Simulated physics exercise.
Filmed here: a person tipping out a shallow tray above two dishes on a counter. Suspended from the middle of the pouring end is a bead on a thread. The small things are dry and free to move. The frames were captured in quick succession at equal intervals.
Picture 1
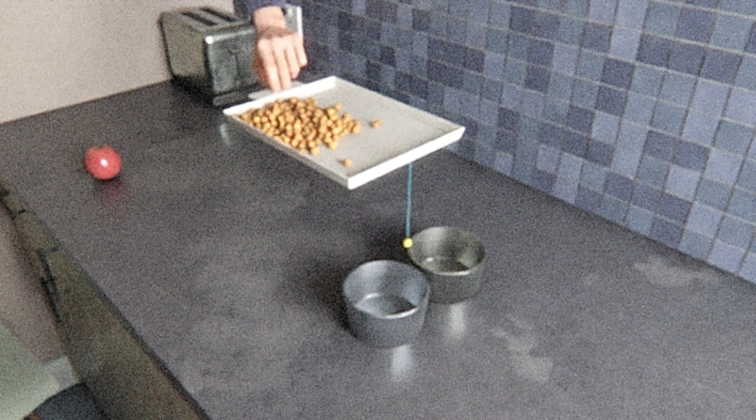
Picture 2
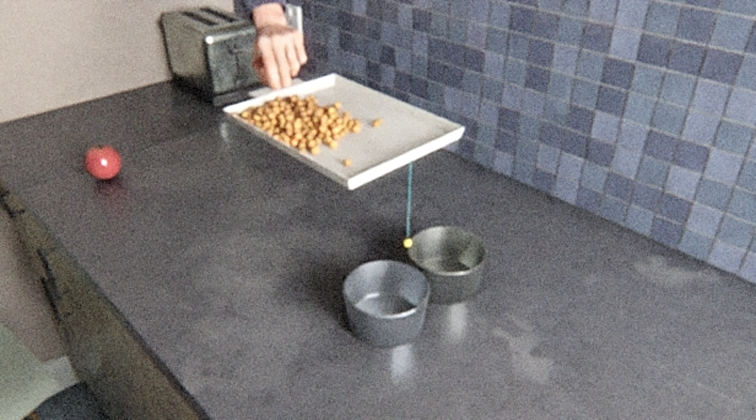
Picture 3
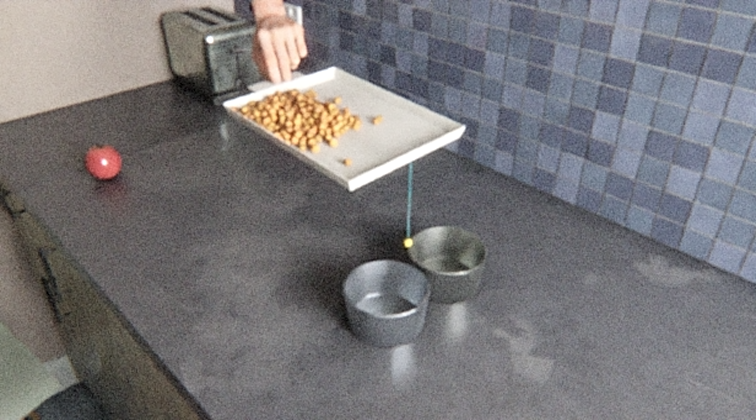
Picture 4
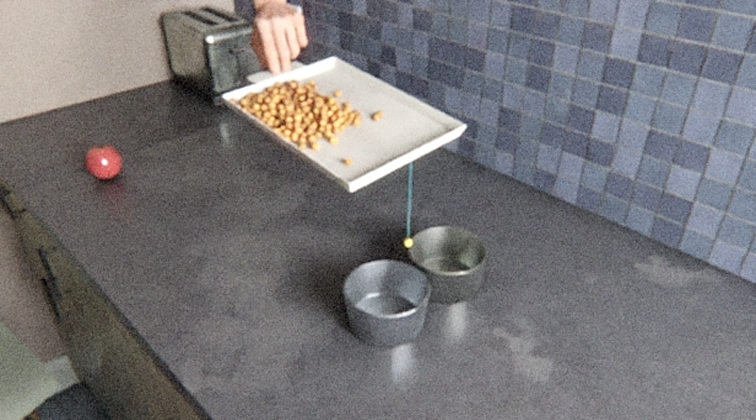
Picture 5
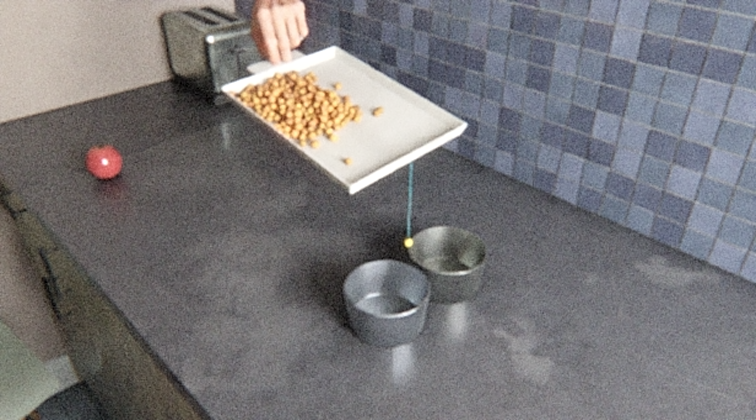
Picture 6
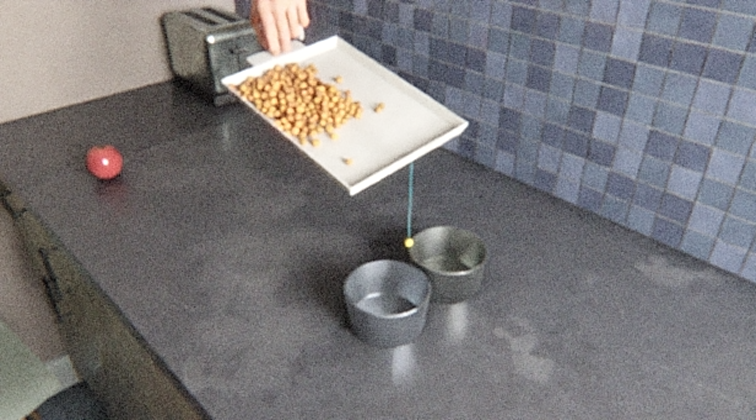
At the start, a hand holds a pale, shallow tray of roasted chickpeas level above two dark dishes on a counter, with a yellow bead hanging from its near end. The hand then lifts the far end steadily, and the tray slopes slightly toward its near left corner while the chickpeas stay heaped toward the back.
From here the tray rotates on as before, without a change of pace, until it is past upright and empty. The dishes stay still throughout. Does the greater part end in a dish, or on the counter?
Caught: Above half.
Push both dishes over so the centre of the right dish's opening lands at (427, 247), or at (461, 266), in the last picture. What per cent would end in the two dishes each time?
About 80 and 40 per cent respectively.
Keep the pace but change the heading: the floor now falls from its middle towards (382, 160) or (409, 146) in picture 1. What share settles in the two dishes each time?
The first comes to 80 %, while the second comes to 70 %.
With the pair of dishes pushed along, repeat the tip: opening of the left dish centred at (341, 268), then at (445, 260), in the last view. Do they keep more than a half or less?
Taking the places in turn, it's shy of half and then shy of half.
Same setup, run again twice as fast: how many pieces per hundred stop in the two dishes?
Share: Around 60%.
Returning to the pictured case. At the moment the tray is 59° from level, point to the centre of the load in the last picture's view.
Near (361, 169).
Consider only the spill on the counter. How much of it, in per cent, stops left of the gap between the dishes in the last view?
My estimate is some 80 per cent.
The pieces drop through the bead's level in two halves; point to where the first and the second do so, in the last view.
Early half: (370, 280); late half: (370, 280).
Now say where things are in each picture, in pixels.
The first picture shows corners of the pouring end at (350, 177) and (459, 128), level; middle of the load at (299, 124), roasted chickpeas; left dish at (416, 321); right dish at (475, 280); bead on its thread at (407, 243).
The second picture shows corners of the pouring end at (350, 177) and (459, 127), level; middle of the load at (299, 122).
The third picture shows corners of the pouring end at (350, 179) and (460, 126), tipped barely, lowest at the left corner; middle of the load at (299, 118).
The fourth picture shows corners of the pouring end at (351, 181) and (461, 125), tipped a little, lowest at the left corner; middle of the load at (299, 112).
The fifth picture shows corners of the pouring end at (351, 183) and (462, 124), tipped a little, lowest at the left corner; middle of the load at (299, 107).
The sixth picture shows corners of the pouring end at (352, 185) and (463, 123), tipped a little, lowest at the left corner; middle of the load at (299, 101); left dish at (417, 321); right dish at (477, 279).
Soon, tray tipped steeply; most on the tray; a small part in the left dish; a stray few in the right dish; a small part outside both; a small part in the air.
A while on, tray tipped right over; a small part on the tray; about two thirds in the left dish; a stray few in the right dish; a small part outside both; a small part in the air.
Towards the end, tray tipped past a quarter turn; most in the left dish; a stray few in the right dish; about a quarter outside both.
Finally, tray tipped past a quarter turn; most in the left dish; a stray few in the right dish; about a quarter outside both.
